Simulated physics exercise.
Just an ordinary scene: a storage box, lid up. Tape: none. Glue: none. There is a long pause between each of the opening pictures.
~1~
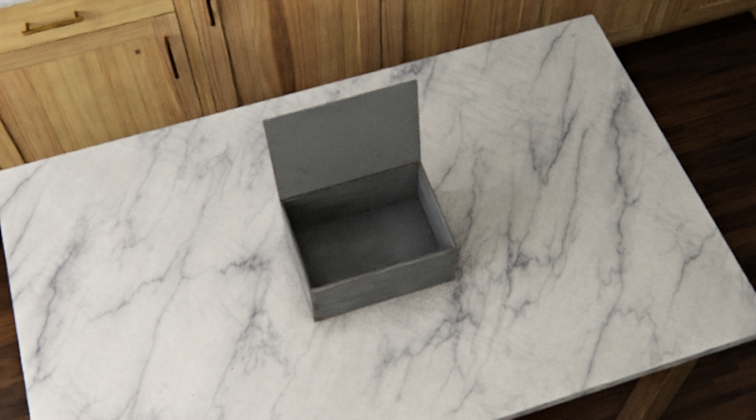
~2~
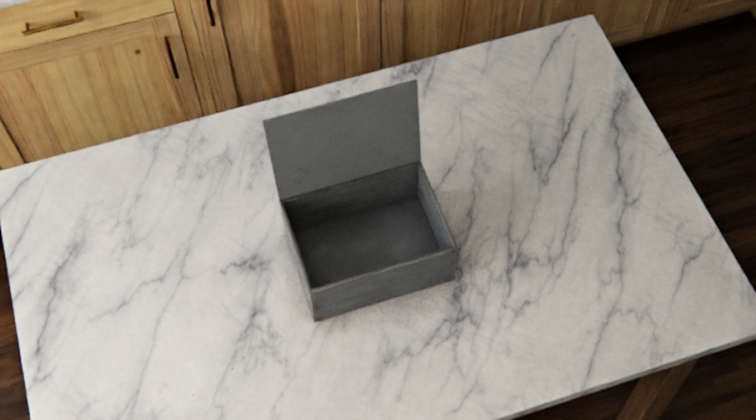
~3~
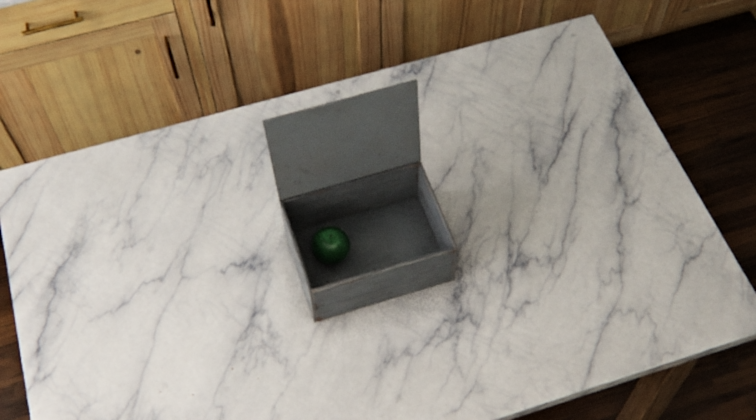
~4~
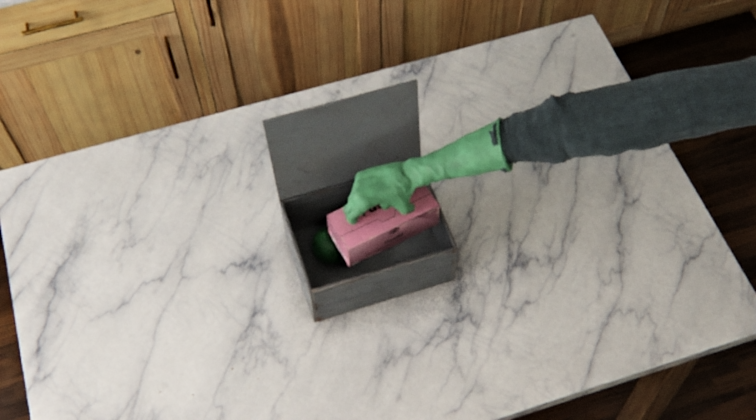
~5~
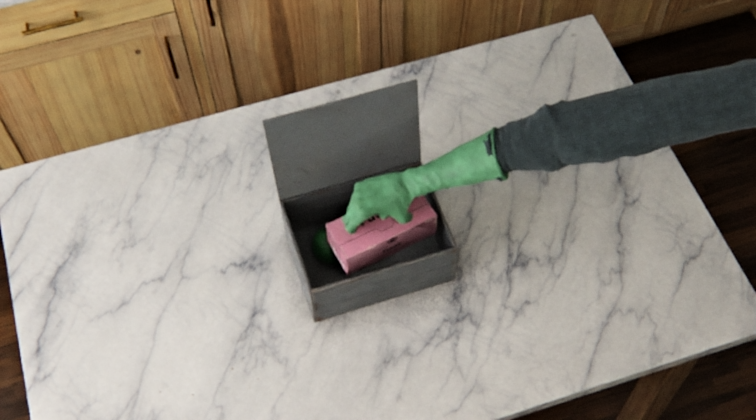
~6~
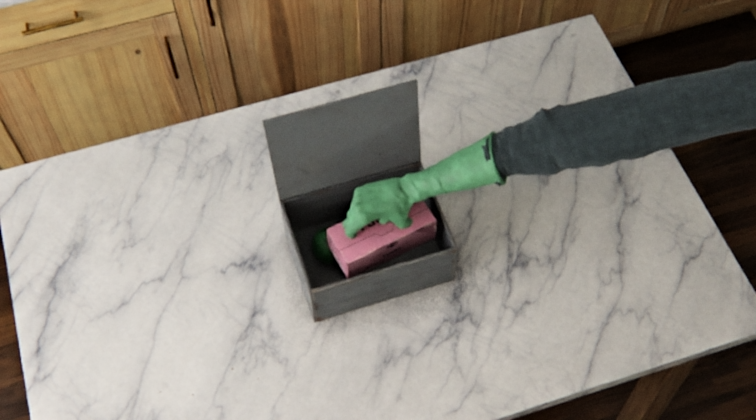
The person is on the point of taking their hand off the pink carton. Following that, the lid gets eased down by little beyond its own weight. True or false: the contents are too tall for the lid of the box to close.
False.
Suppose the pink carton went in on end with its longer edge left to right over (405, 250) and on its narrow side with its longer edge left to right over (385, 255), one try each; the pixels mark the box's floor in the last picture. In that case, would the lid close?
First try: The lid stays propped open; second try: The lid comes down fully.
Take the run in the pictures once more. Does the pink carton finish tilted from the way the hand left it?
At the finish the pink carton goes crooked.
Then, 0.40 s later than the last frame, pink carton on its side near (374, 260); green apple moved a little.
Then, 1.30 s later than the last frame, lid 79° above the rim; pink carton on its side near (375, 272); green apple moved a little.
Then, 1.70 s later than the last frame, lid 48° above the rim; pink carton on its side near (375, 272); green apple moved a little.
Then, 2.00 s later than the last frame, lid 15° above the rim; pink carton on its side near (375, 272); green apple moved a little.
When it is over, lid shut; lying over in the box, pink carton; moved from the start, green apple. End places, in pixels of the last picture, pink carton near (375, 272).
